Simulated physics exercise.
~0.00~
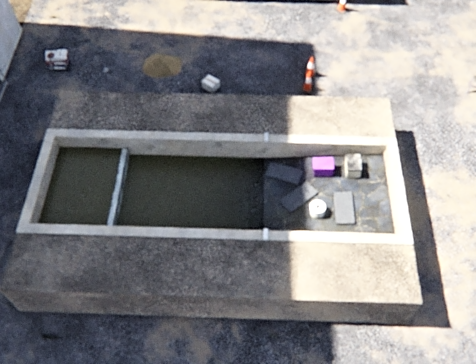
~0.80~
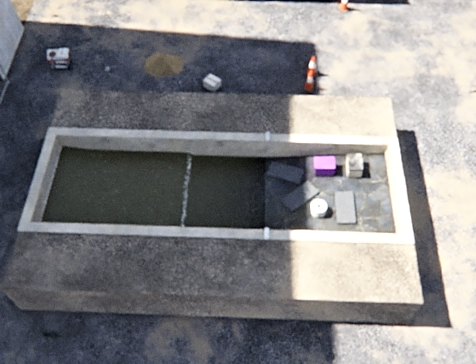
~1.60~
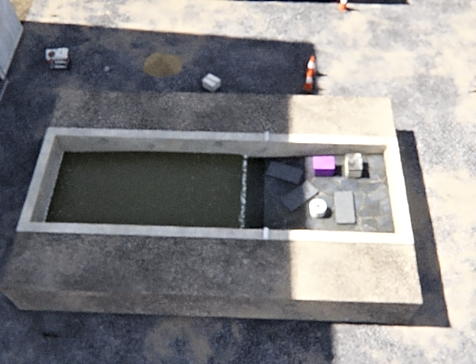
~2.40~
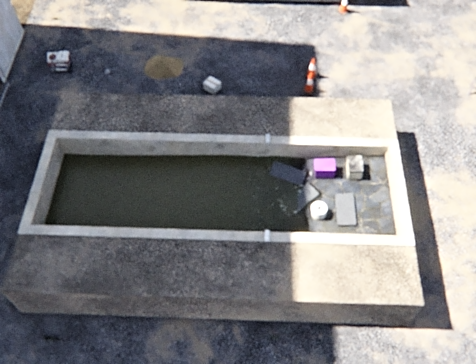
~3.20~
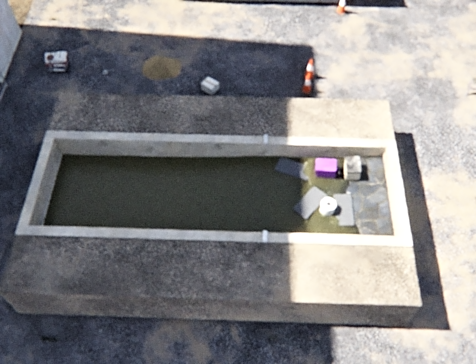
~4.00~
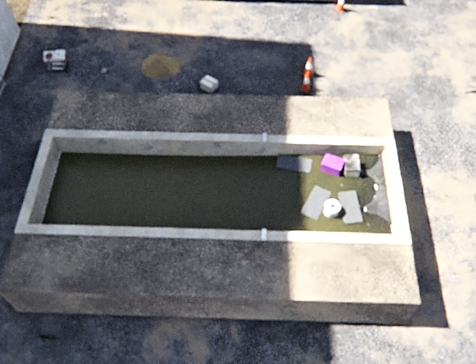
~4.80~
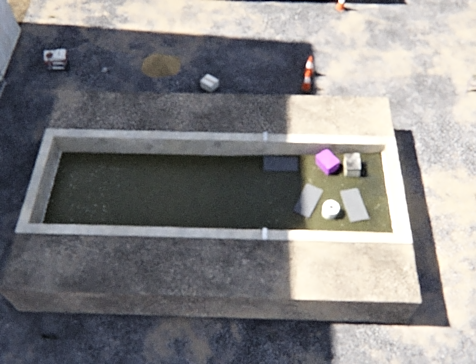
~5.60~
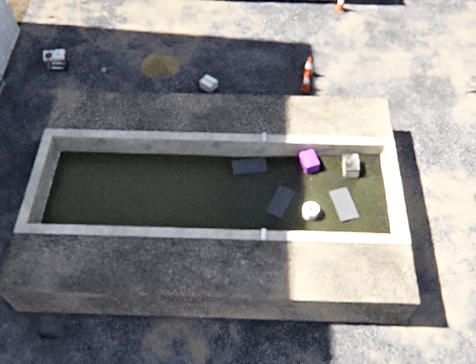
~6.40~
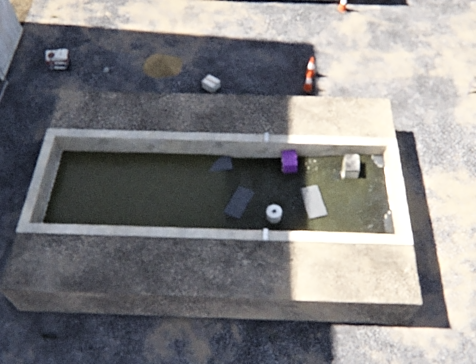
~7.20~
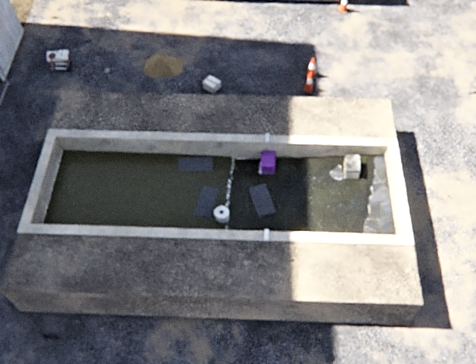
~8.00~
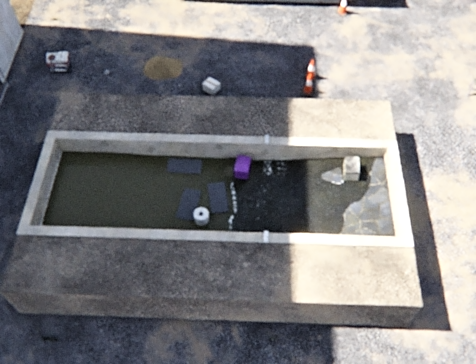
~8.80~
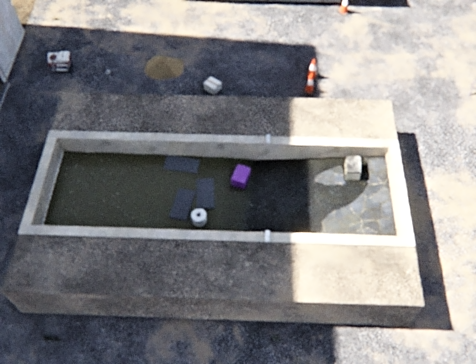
A concrete basin held murky water behind a board at its left end; once the board was gone, the water surged right, then drew back, carrying the purple chest and several loose slabs leftward, while a pale block stayed near the right.
